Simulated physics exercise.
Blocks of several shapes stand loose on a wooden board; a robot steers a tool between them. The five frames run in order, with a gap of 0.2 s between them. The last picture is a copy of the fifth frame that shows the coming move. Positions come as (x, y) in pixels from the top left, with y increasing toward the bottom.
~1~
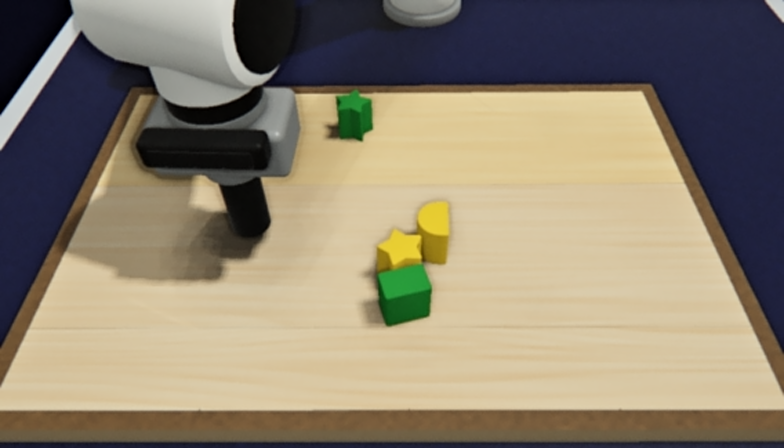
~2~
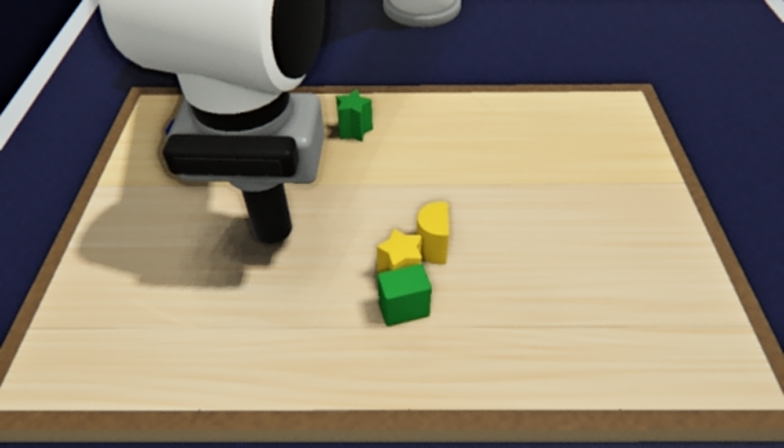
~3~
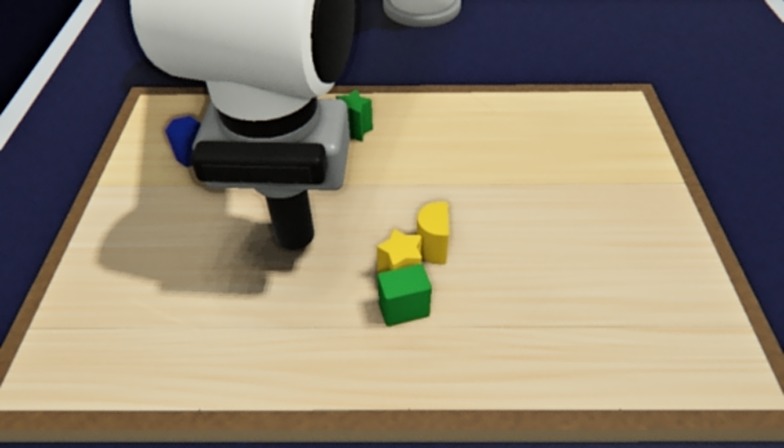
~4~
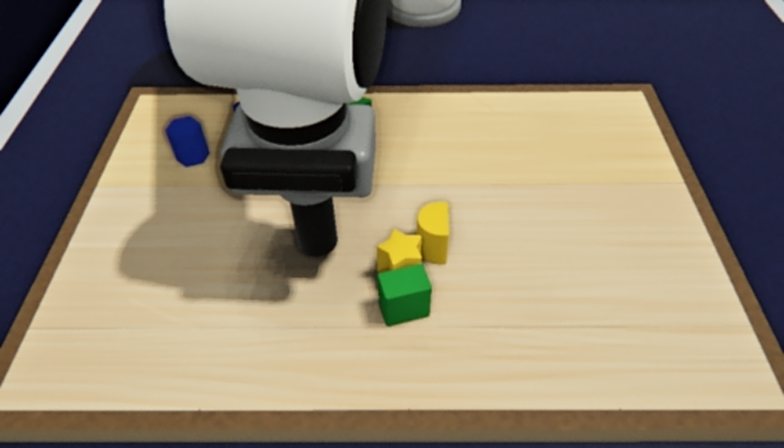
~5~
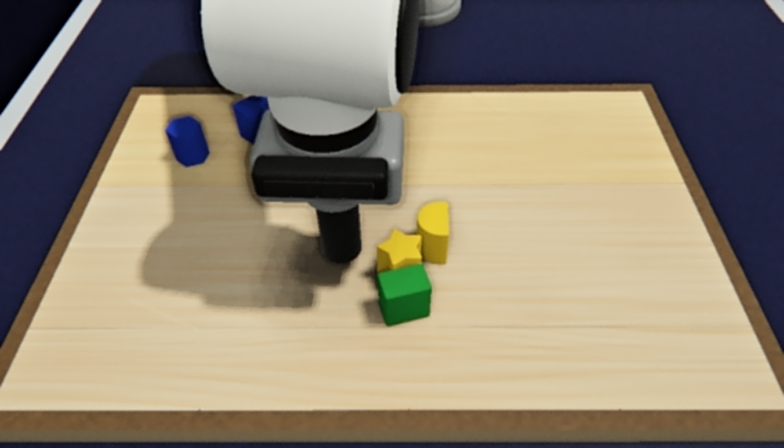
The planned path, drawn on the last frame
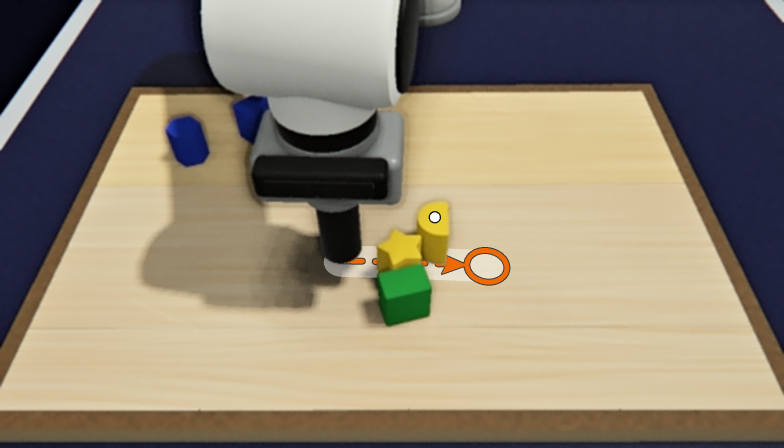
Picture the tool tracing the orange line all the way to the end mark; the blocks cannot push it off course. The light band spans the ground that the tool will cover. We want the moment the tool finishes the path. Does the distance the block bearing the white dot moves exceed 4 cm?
No, that is not how it ends up.
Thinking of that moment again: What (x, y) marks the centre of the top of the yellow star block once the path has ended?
The centre of its top will be at (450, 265).
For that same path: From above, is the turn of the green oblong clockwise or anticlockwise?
From above, it looks like the green oblong goes clockwise.
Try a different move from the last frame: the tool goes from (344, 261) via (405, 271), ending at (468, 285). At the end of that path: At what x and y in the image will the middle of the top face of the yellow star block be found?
The middle of its upper face should be somewhere near (509, 271).
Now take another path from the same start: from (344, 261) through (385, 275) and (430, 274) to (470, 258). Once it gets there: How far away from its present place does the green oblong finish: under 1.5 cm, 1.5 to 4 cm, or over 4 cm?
Short, under 1.5 cm.
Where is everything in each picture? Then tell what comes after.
Lower end of the tool (252, 224), tops of blocks, yellow star block (401, 246), green oblong (405, 280), yellow half-round block (435, 217), in the first picture.
Tool (273, 230), blocks as before, in the second picture.
Tool (295, 236), blocks as before, in the third picture.
Tool (318, 242), blocks as before, in the fourth picture.
Tool (342, 248), yellow star block (401, 246), green oblong (405, 280), yellow half-round block (435, 217), in the fifth picture.
The drawn path runs from (344, 261) to (487, 266); the dot is on the yellow half-round block.
The first path, step by step. One third of the way, tool (391, 250); yellow star block (421, 253); green oblong (408, 284), turned 15° clockwise.
Two thirds of the way, tool (441, 251); yellow star block (446, 264), turned 50° clockwise; green oblong (412, 287), turned 25° clockwise; yellow half-round block (461, 210), turned 55° anticlockwise.
At the end, tool (489, 254); yellow star block (450, 265), turned 65° clockwise; green oblong (412, 287), turned 25° clockwise; yellow half-round block (469, 206), turned 85° anticlockwise.
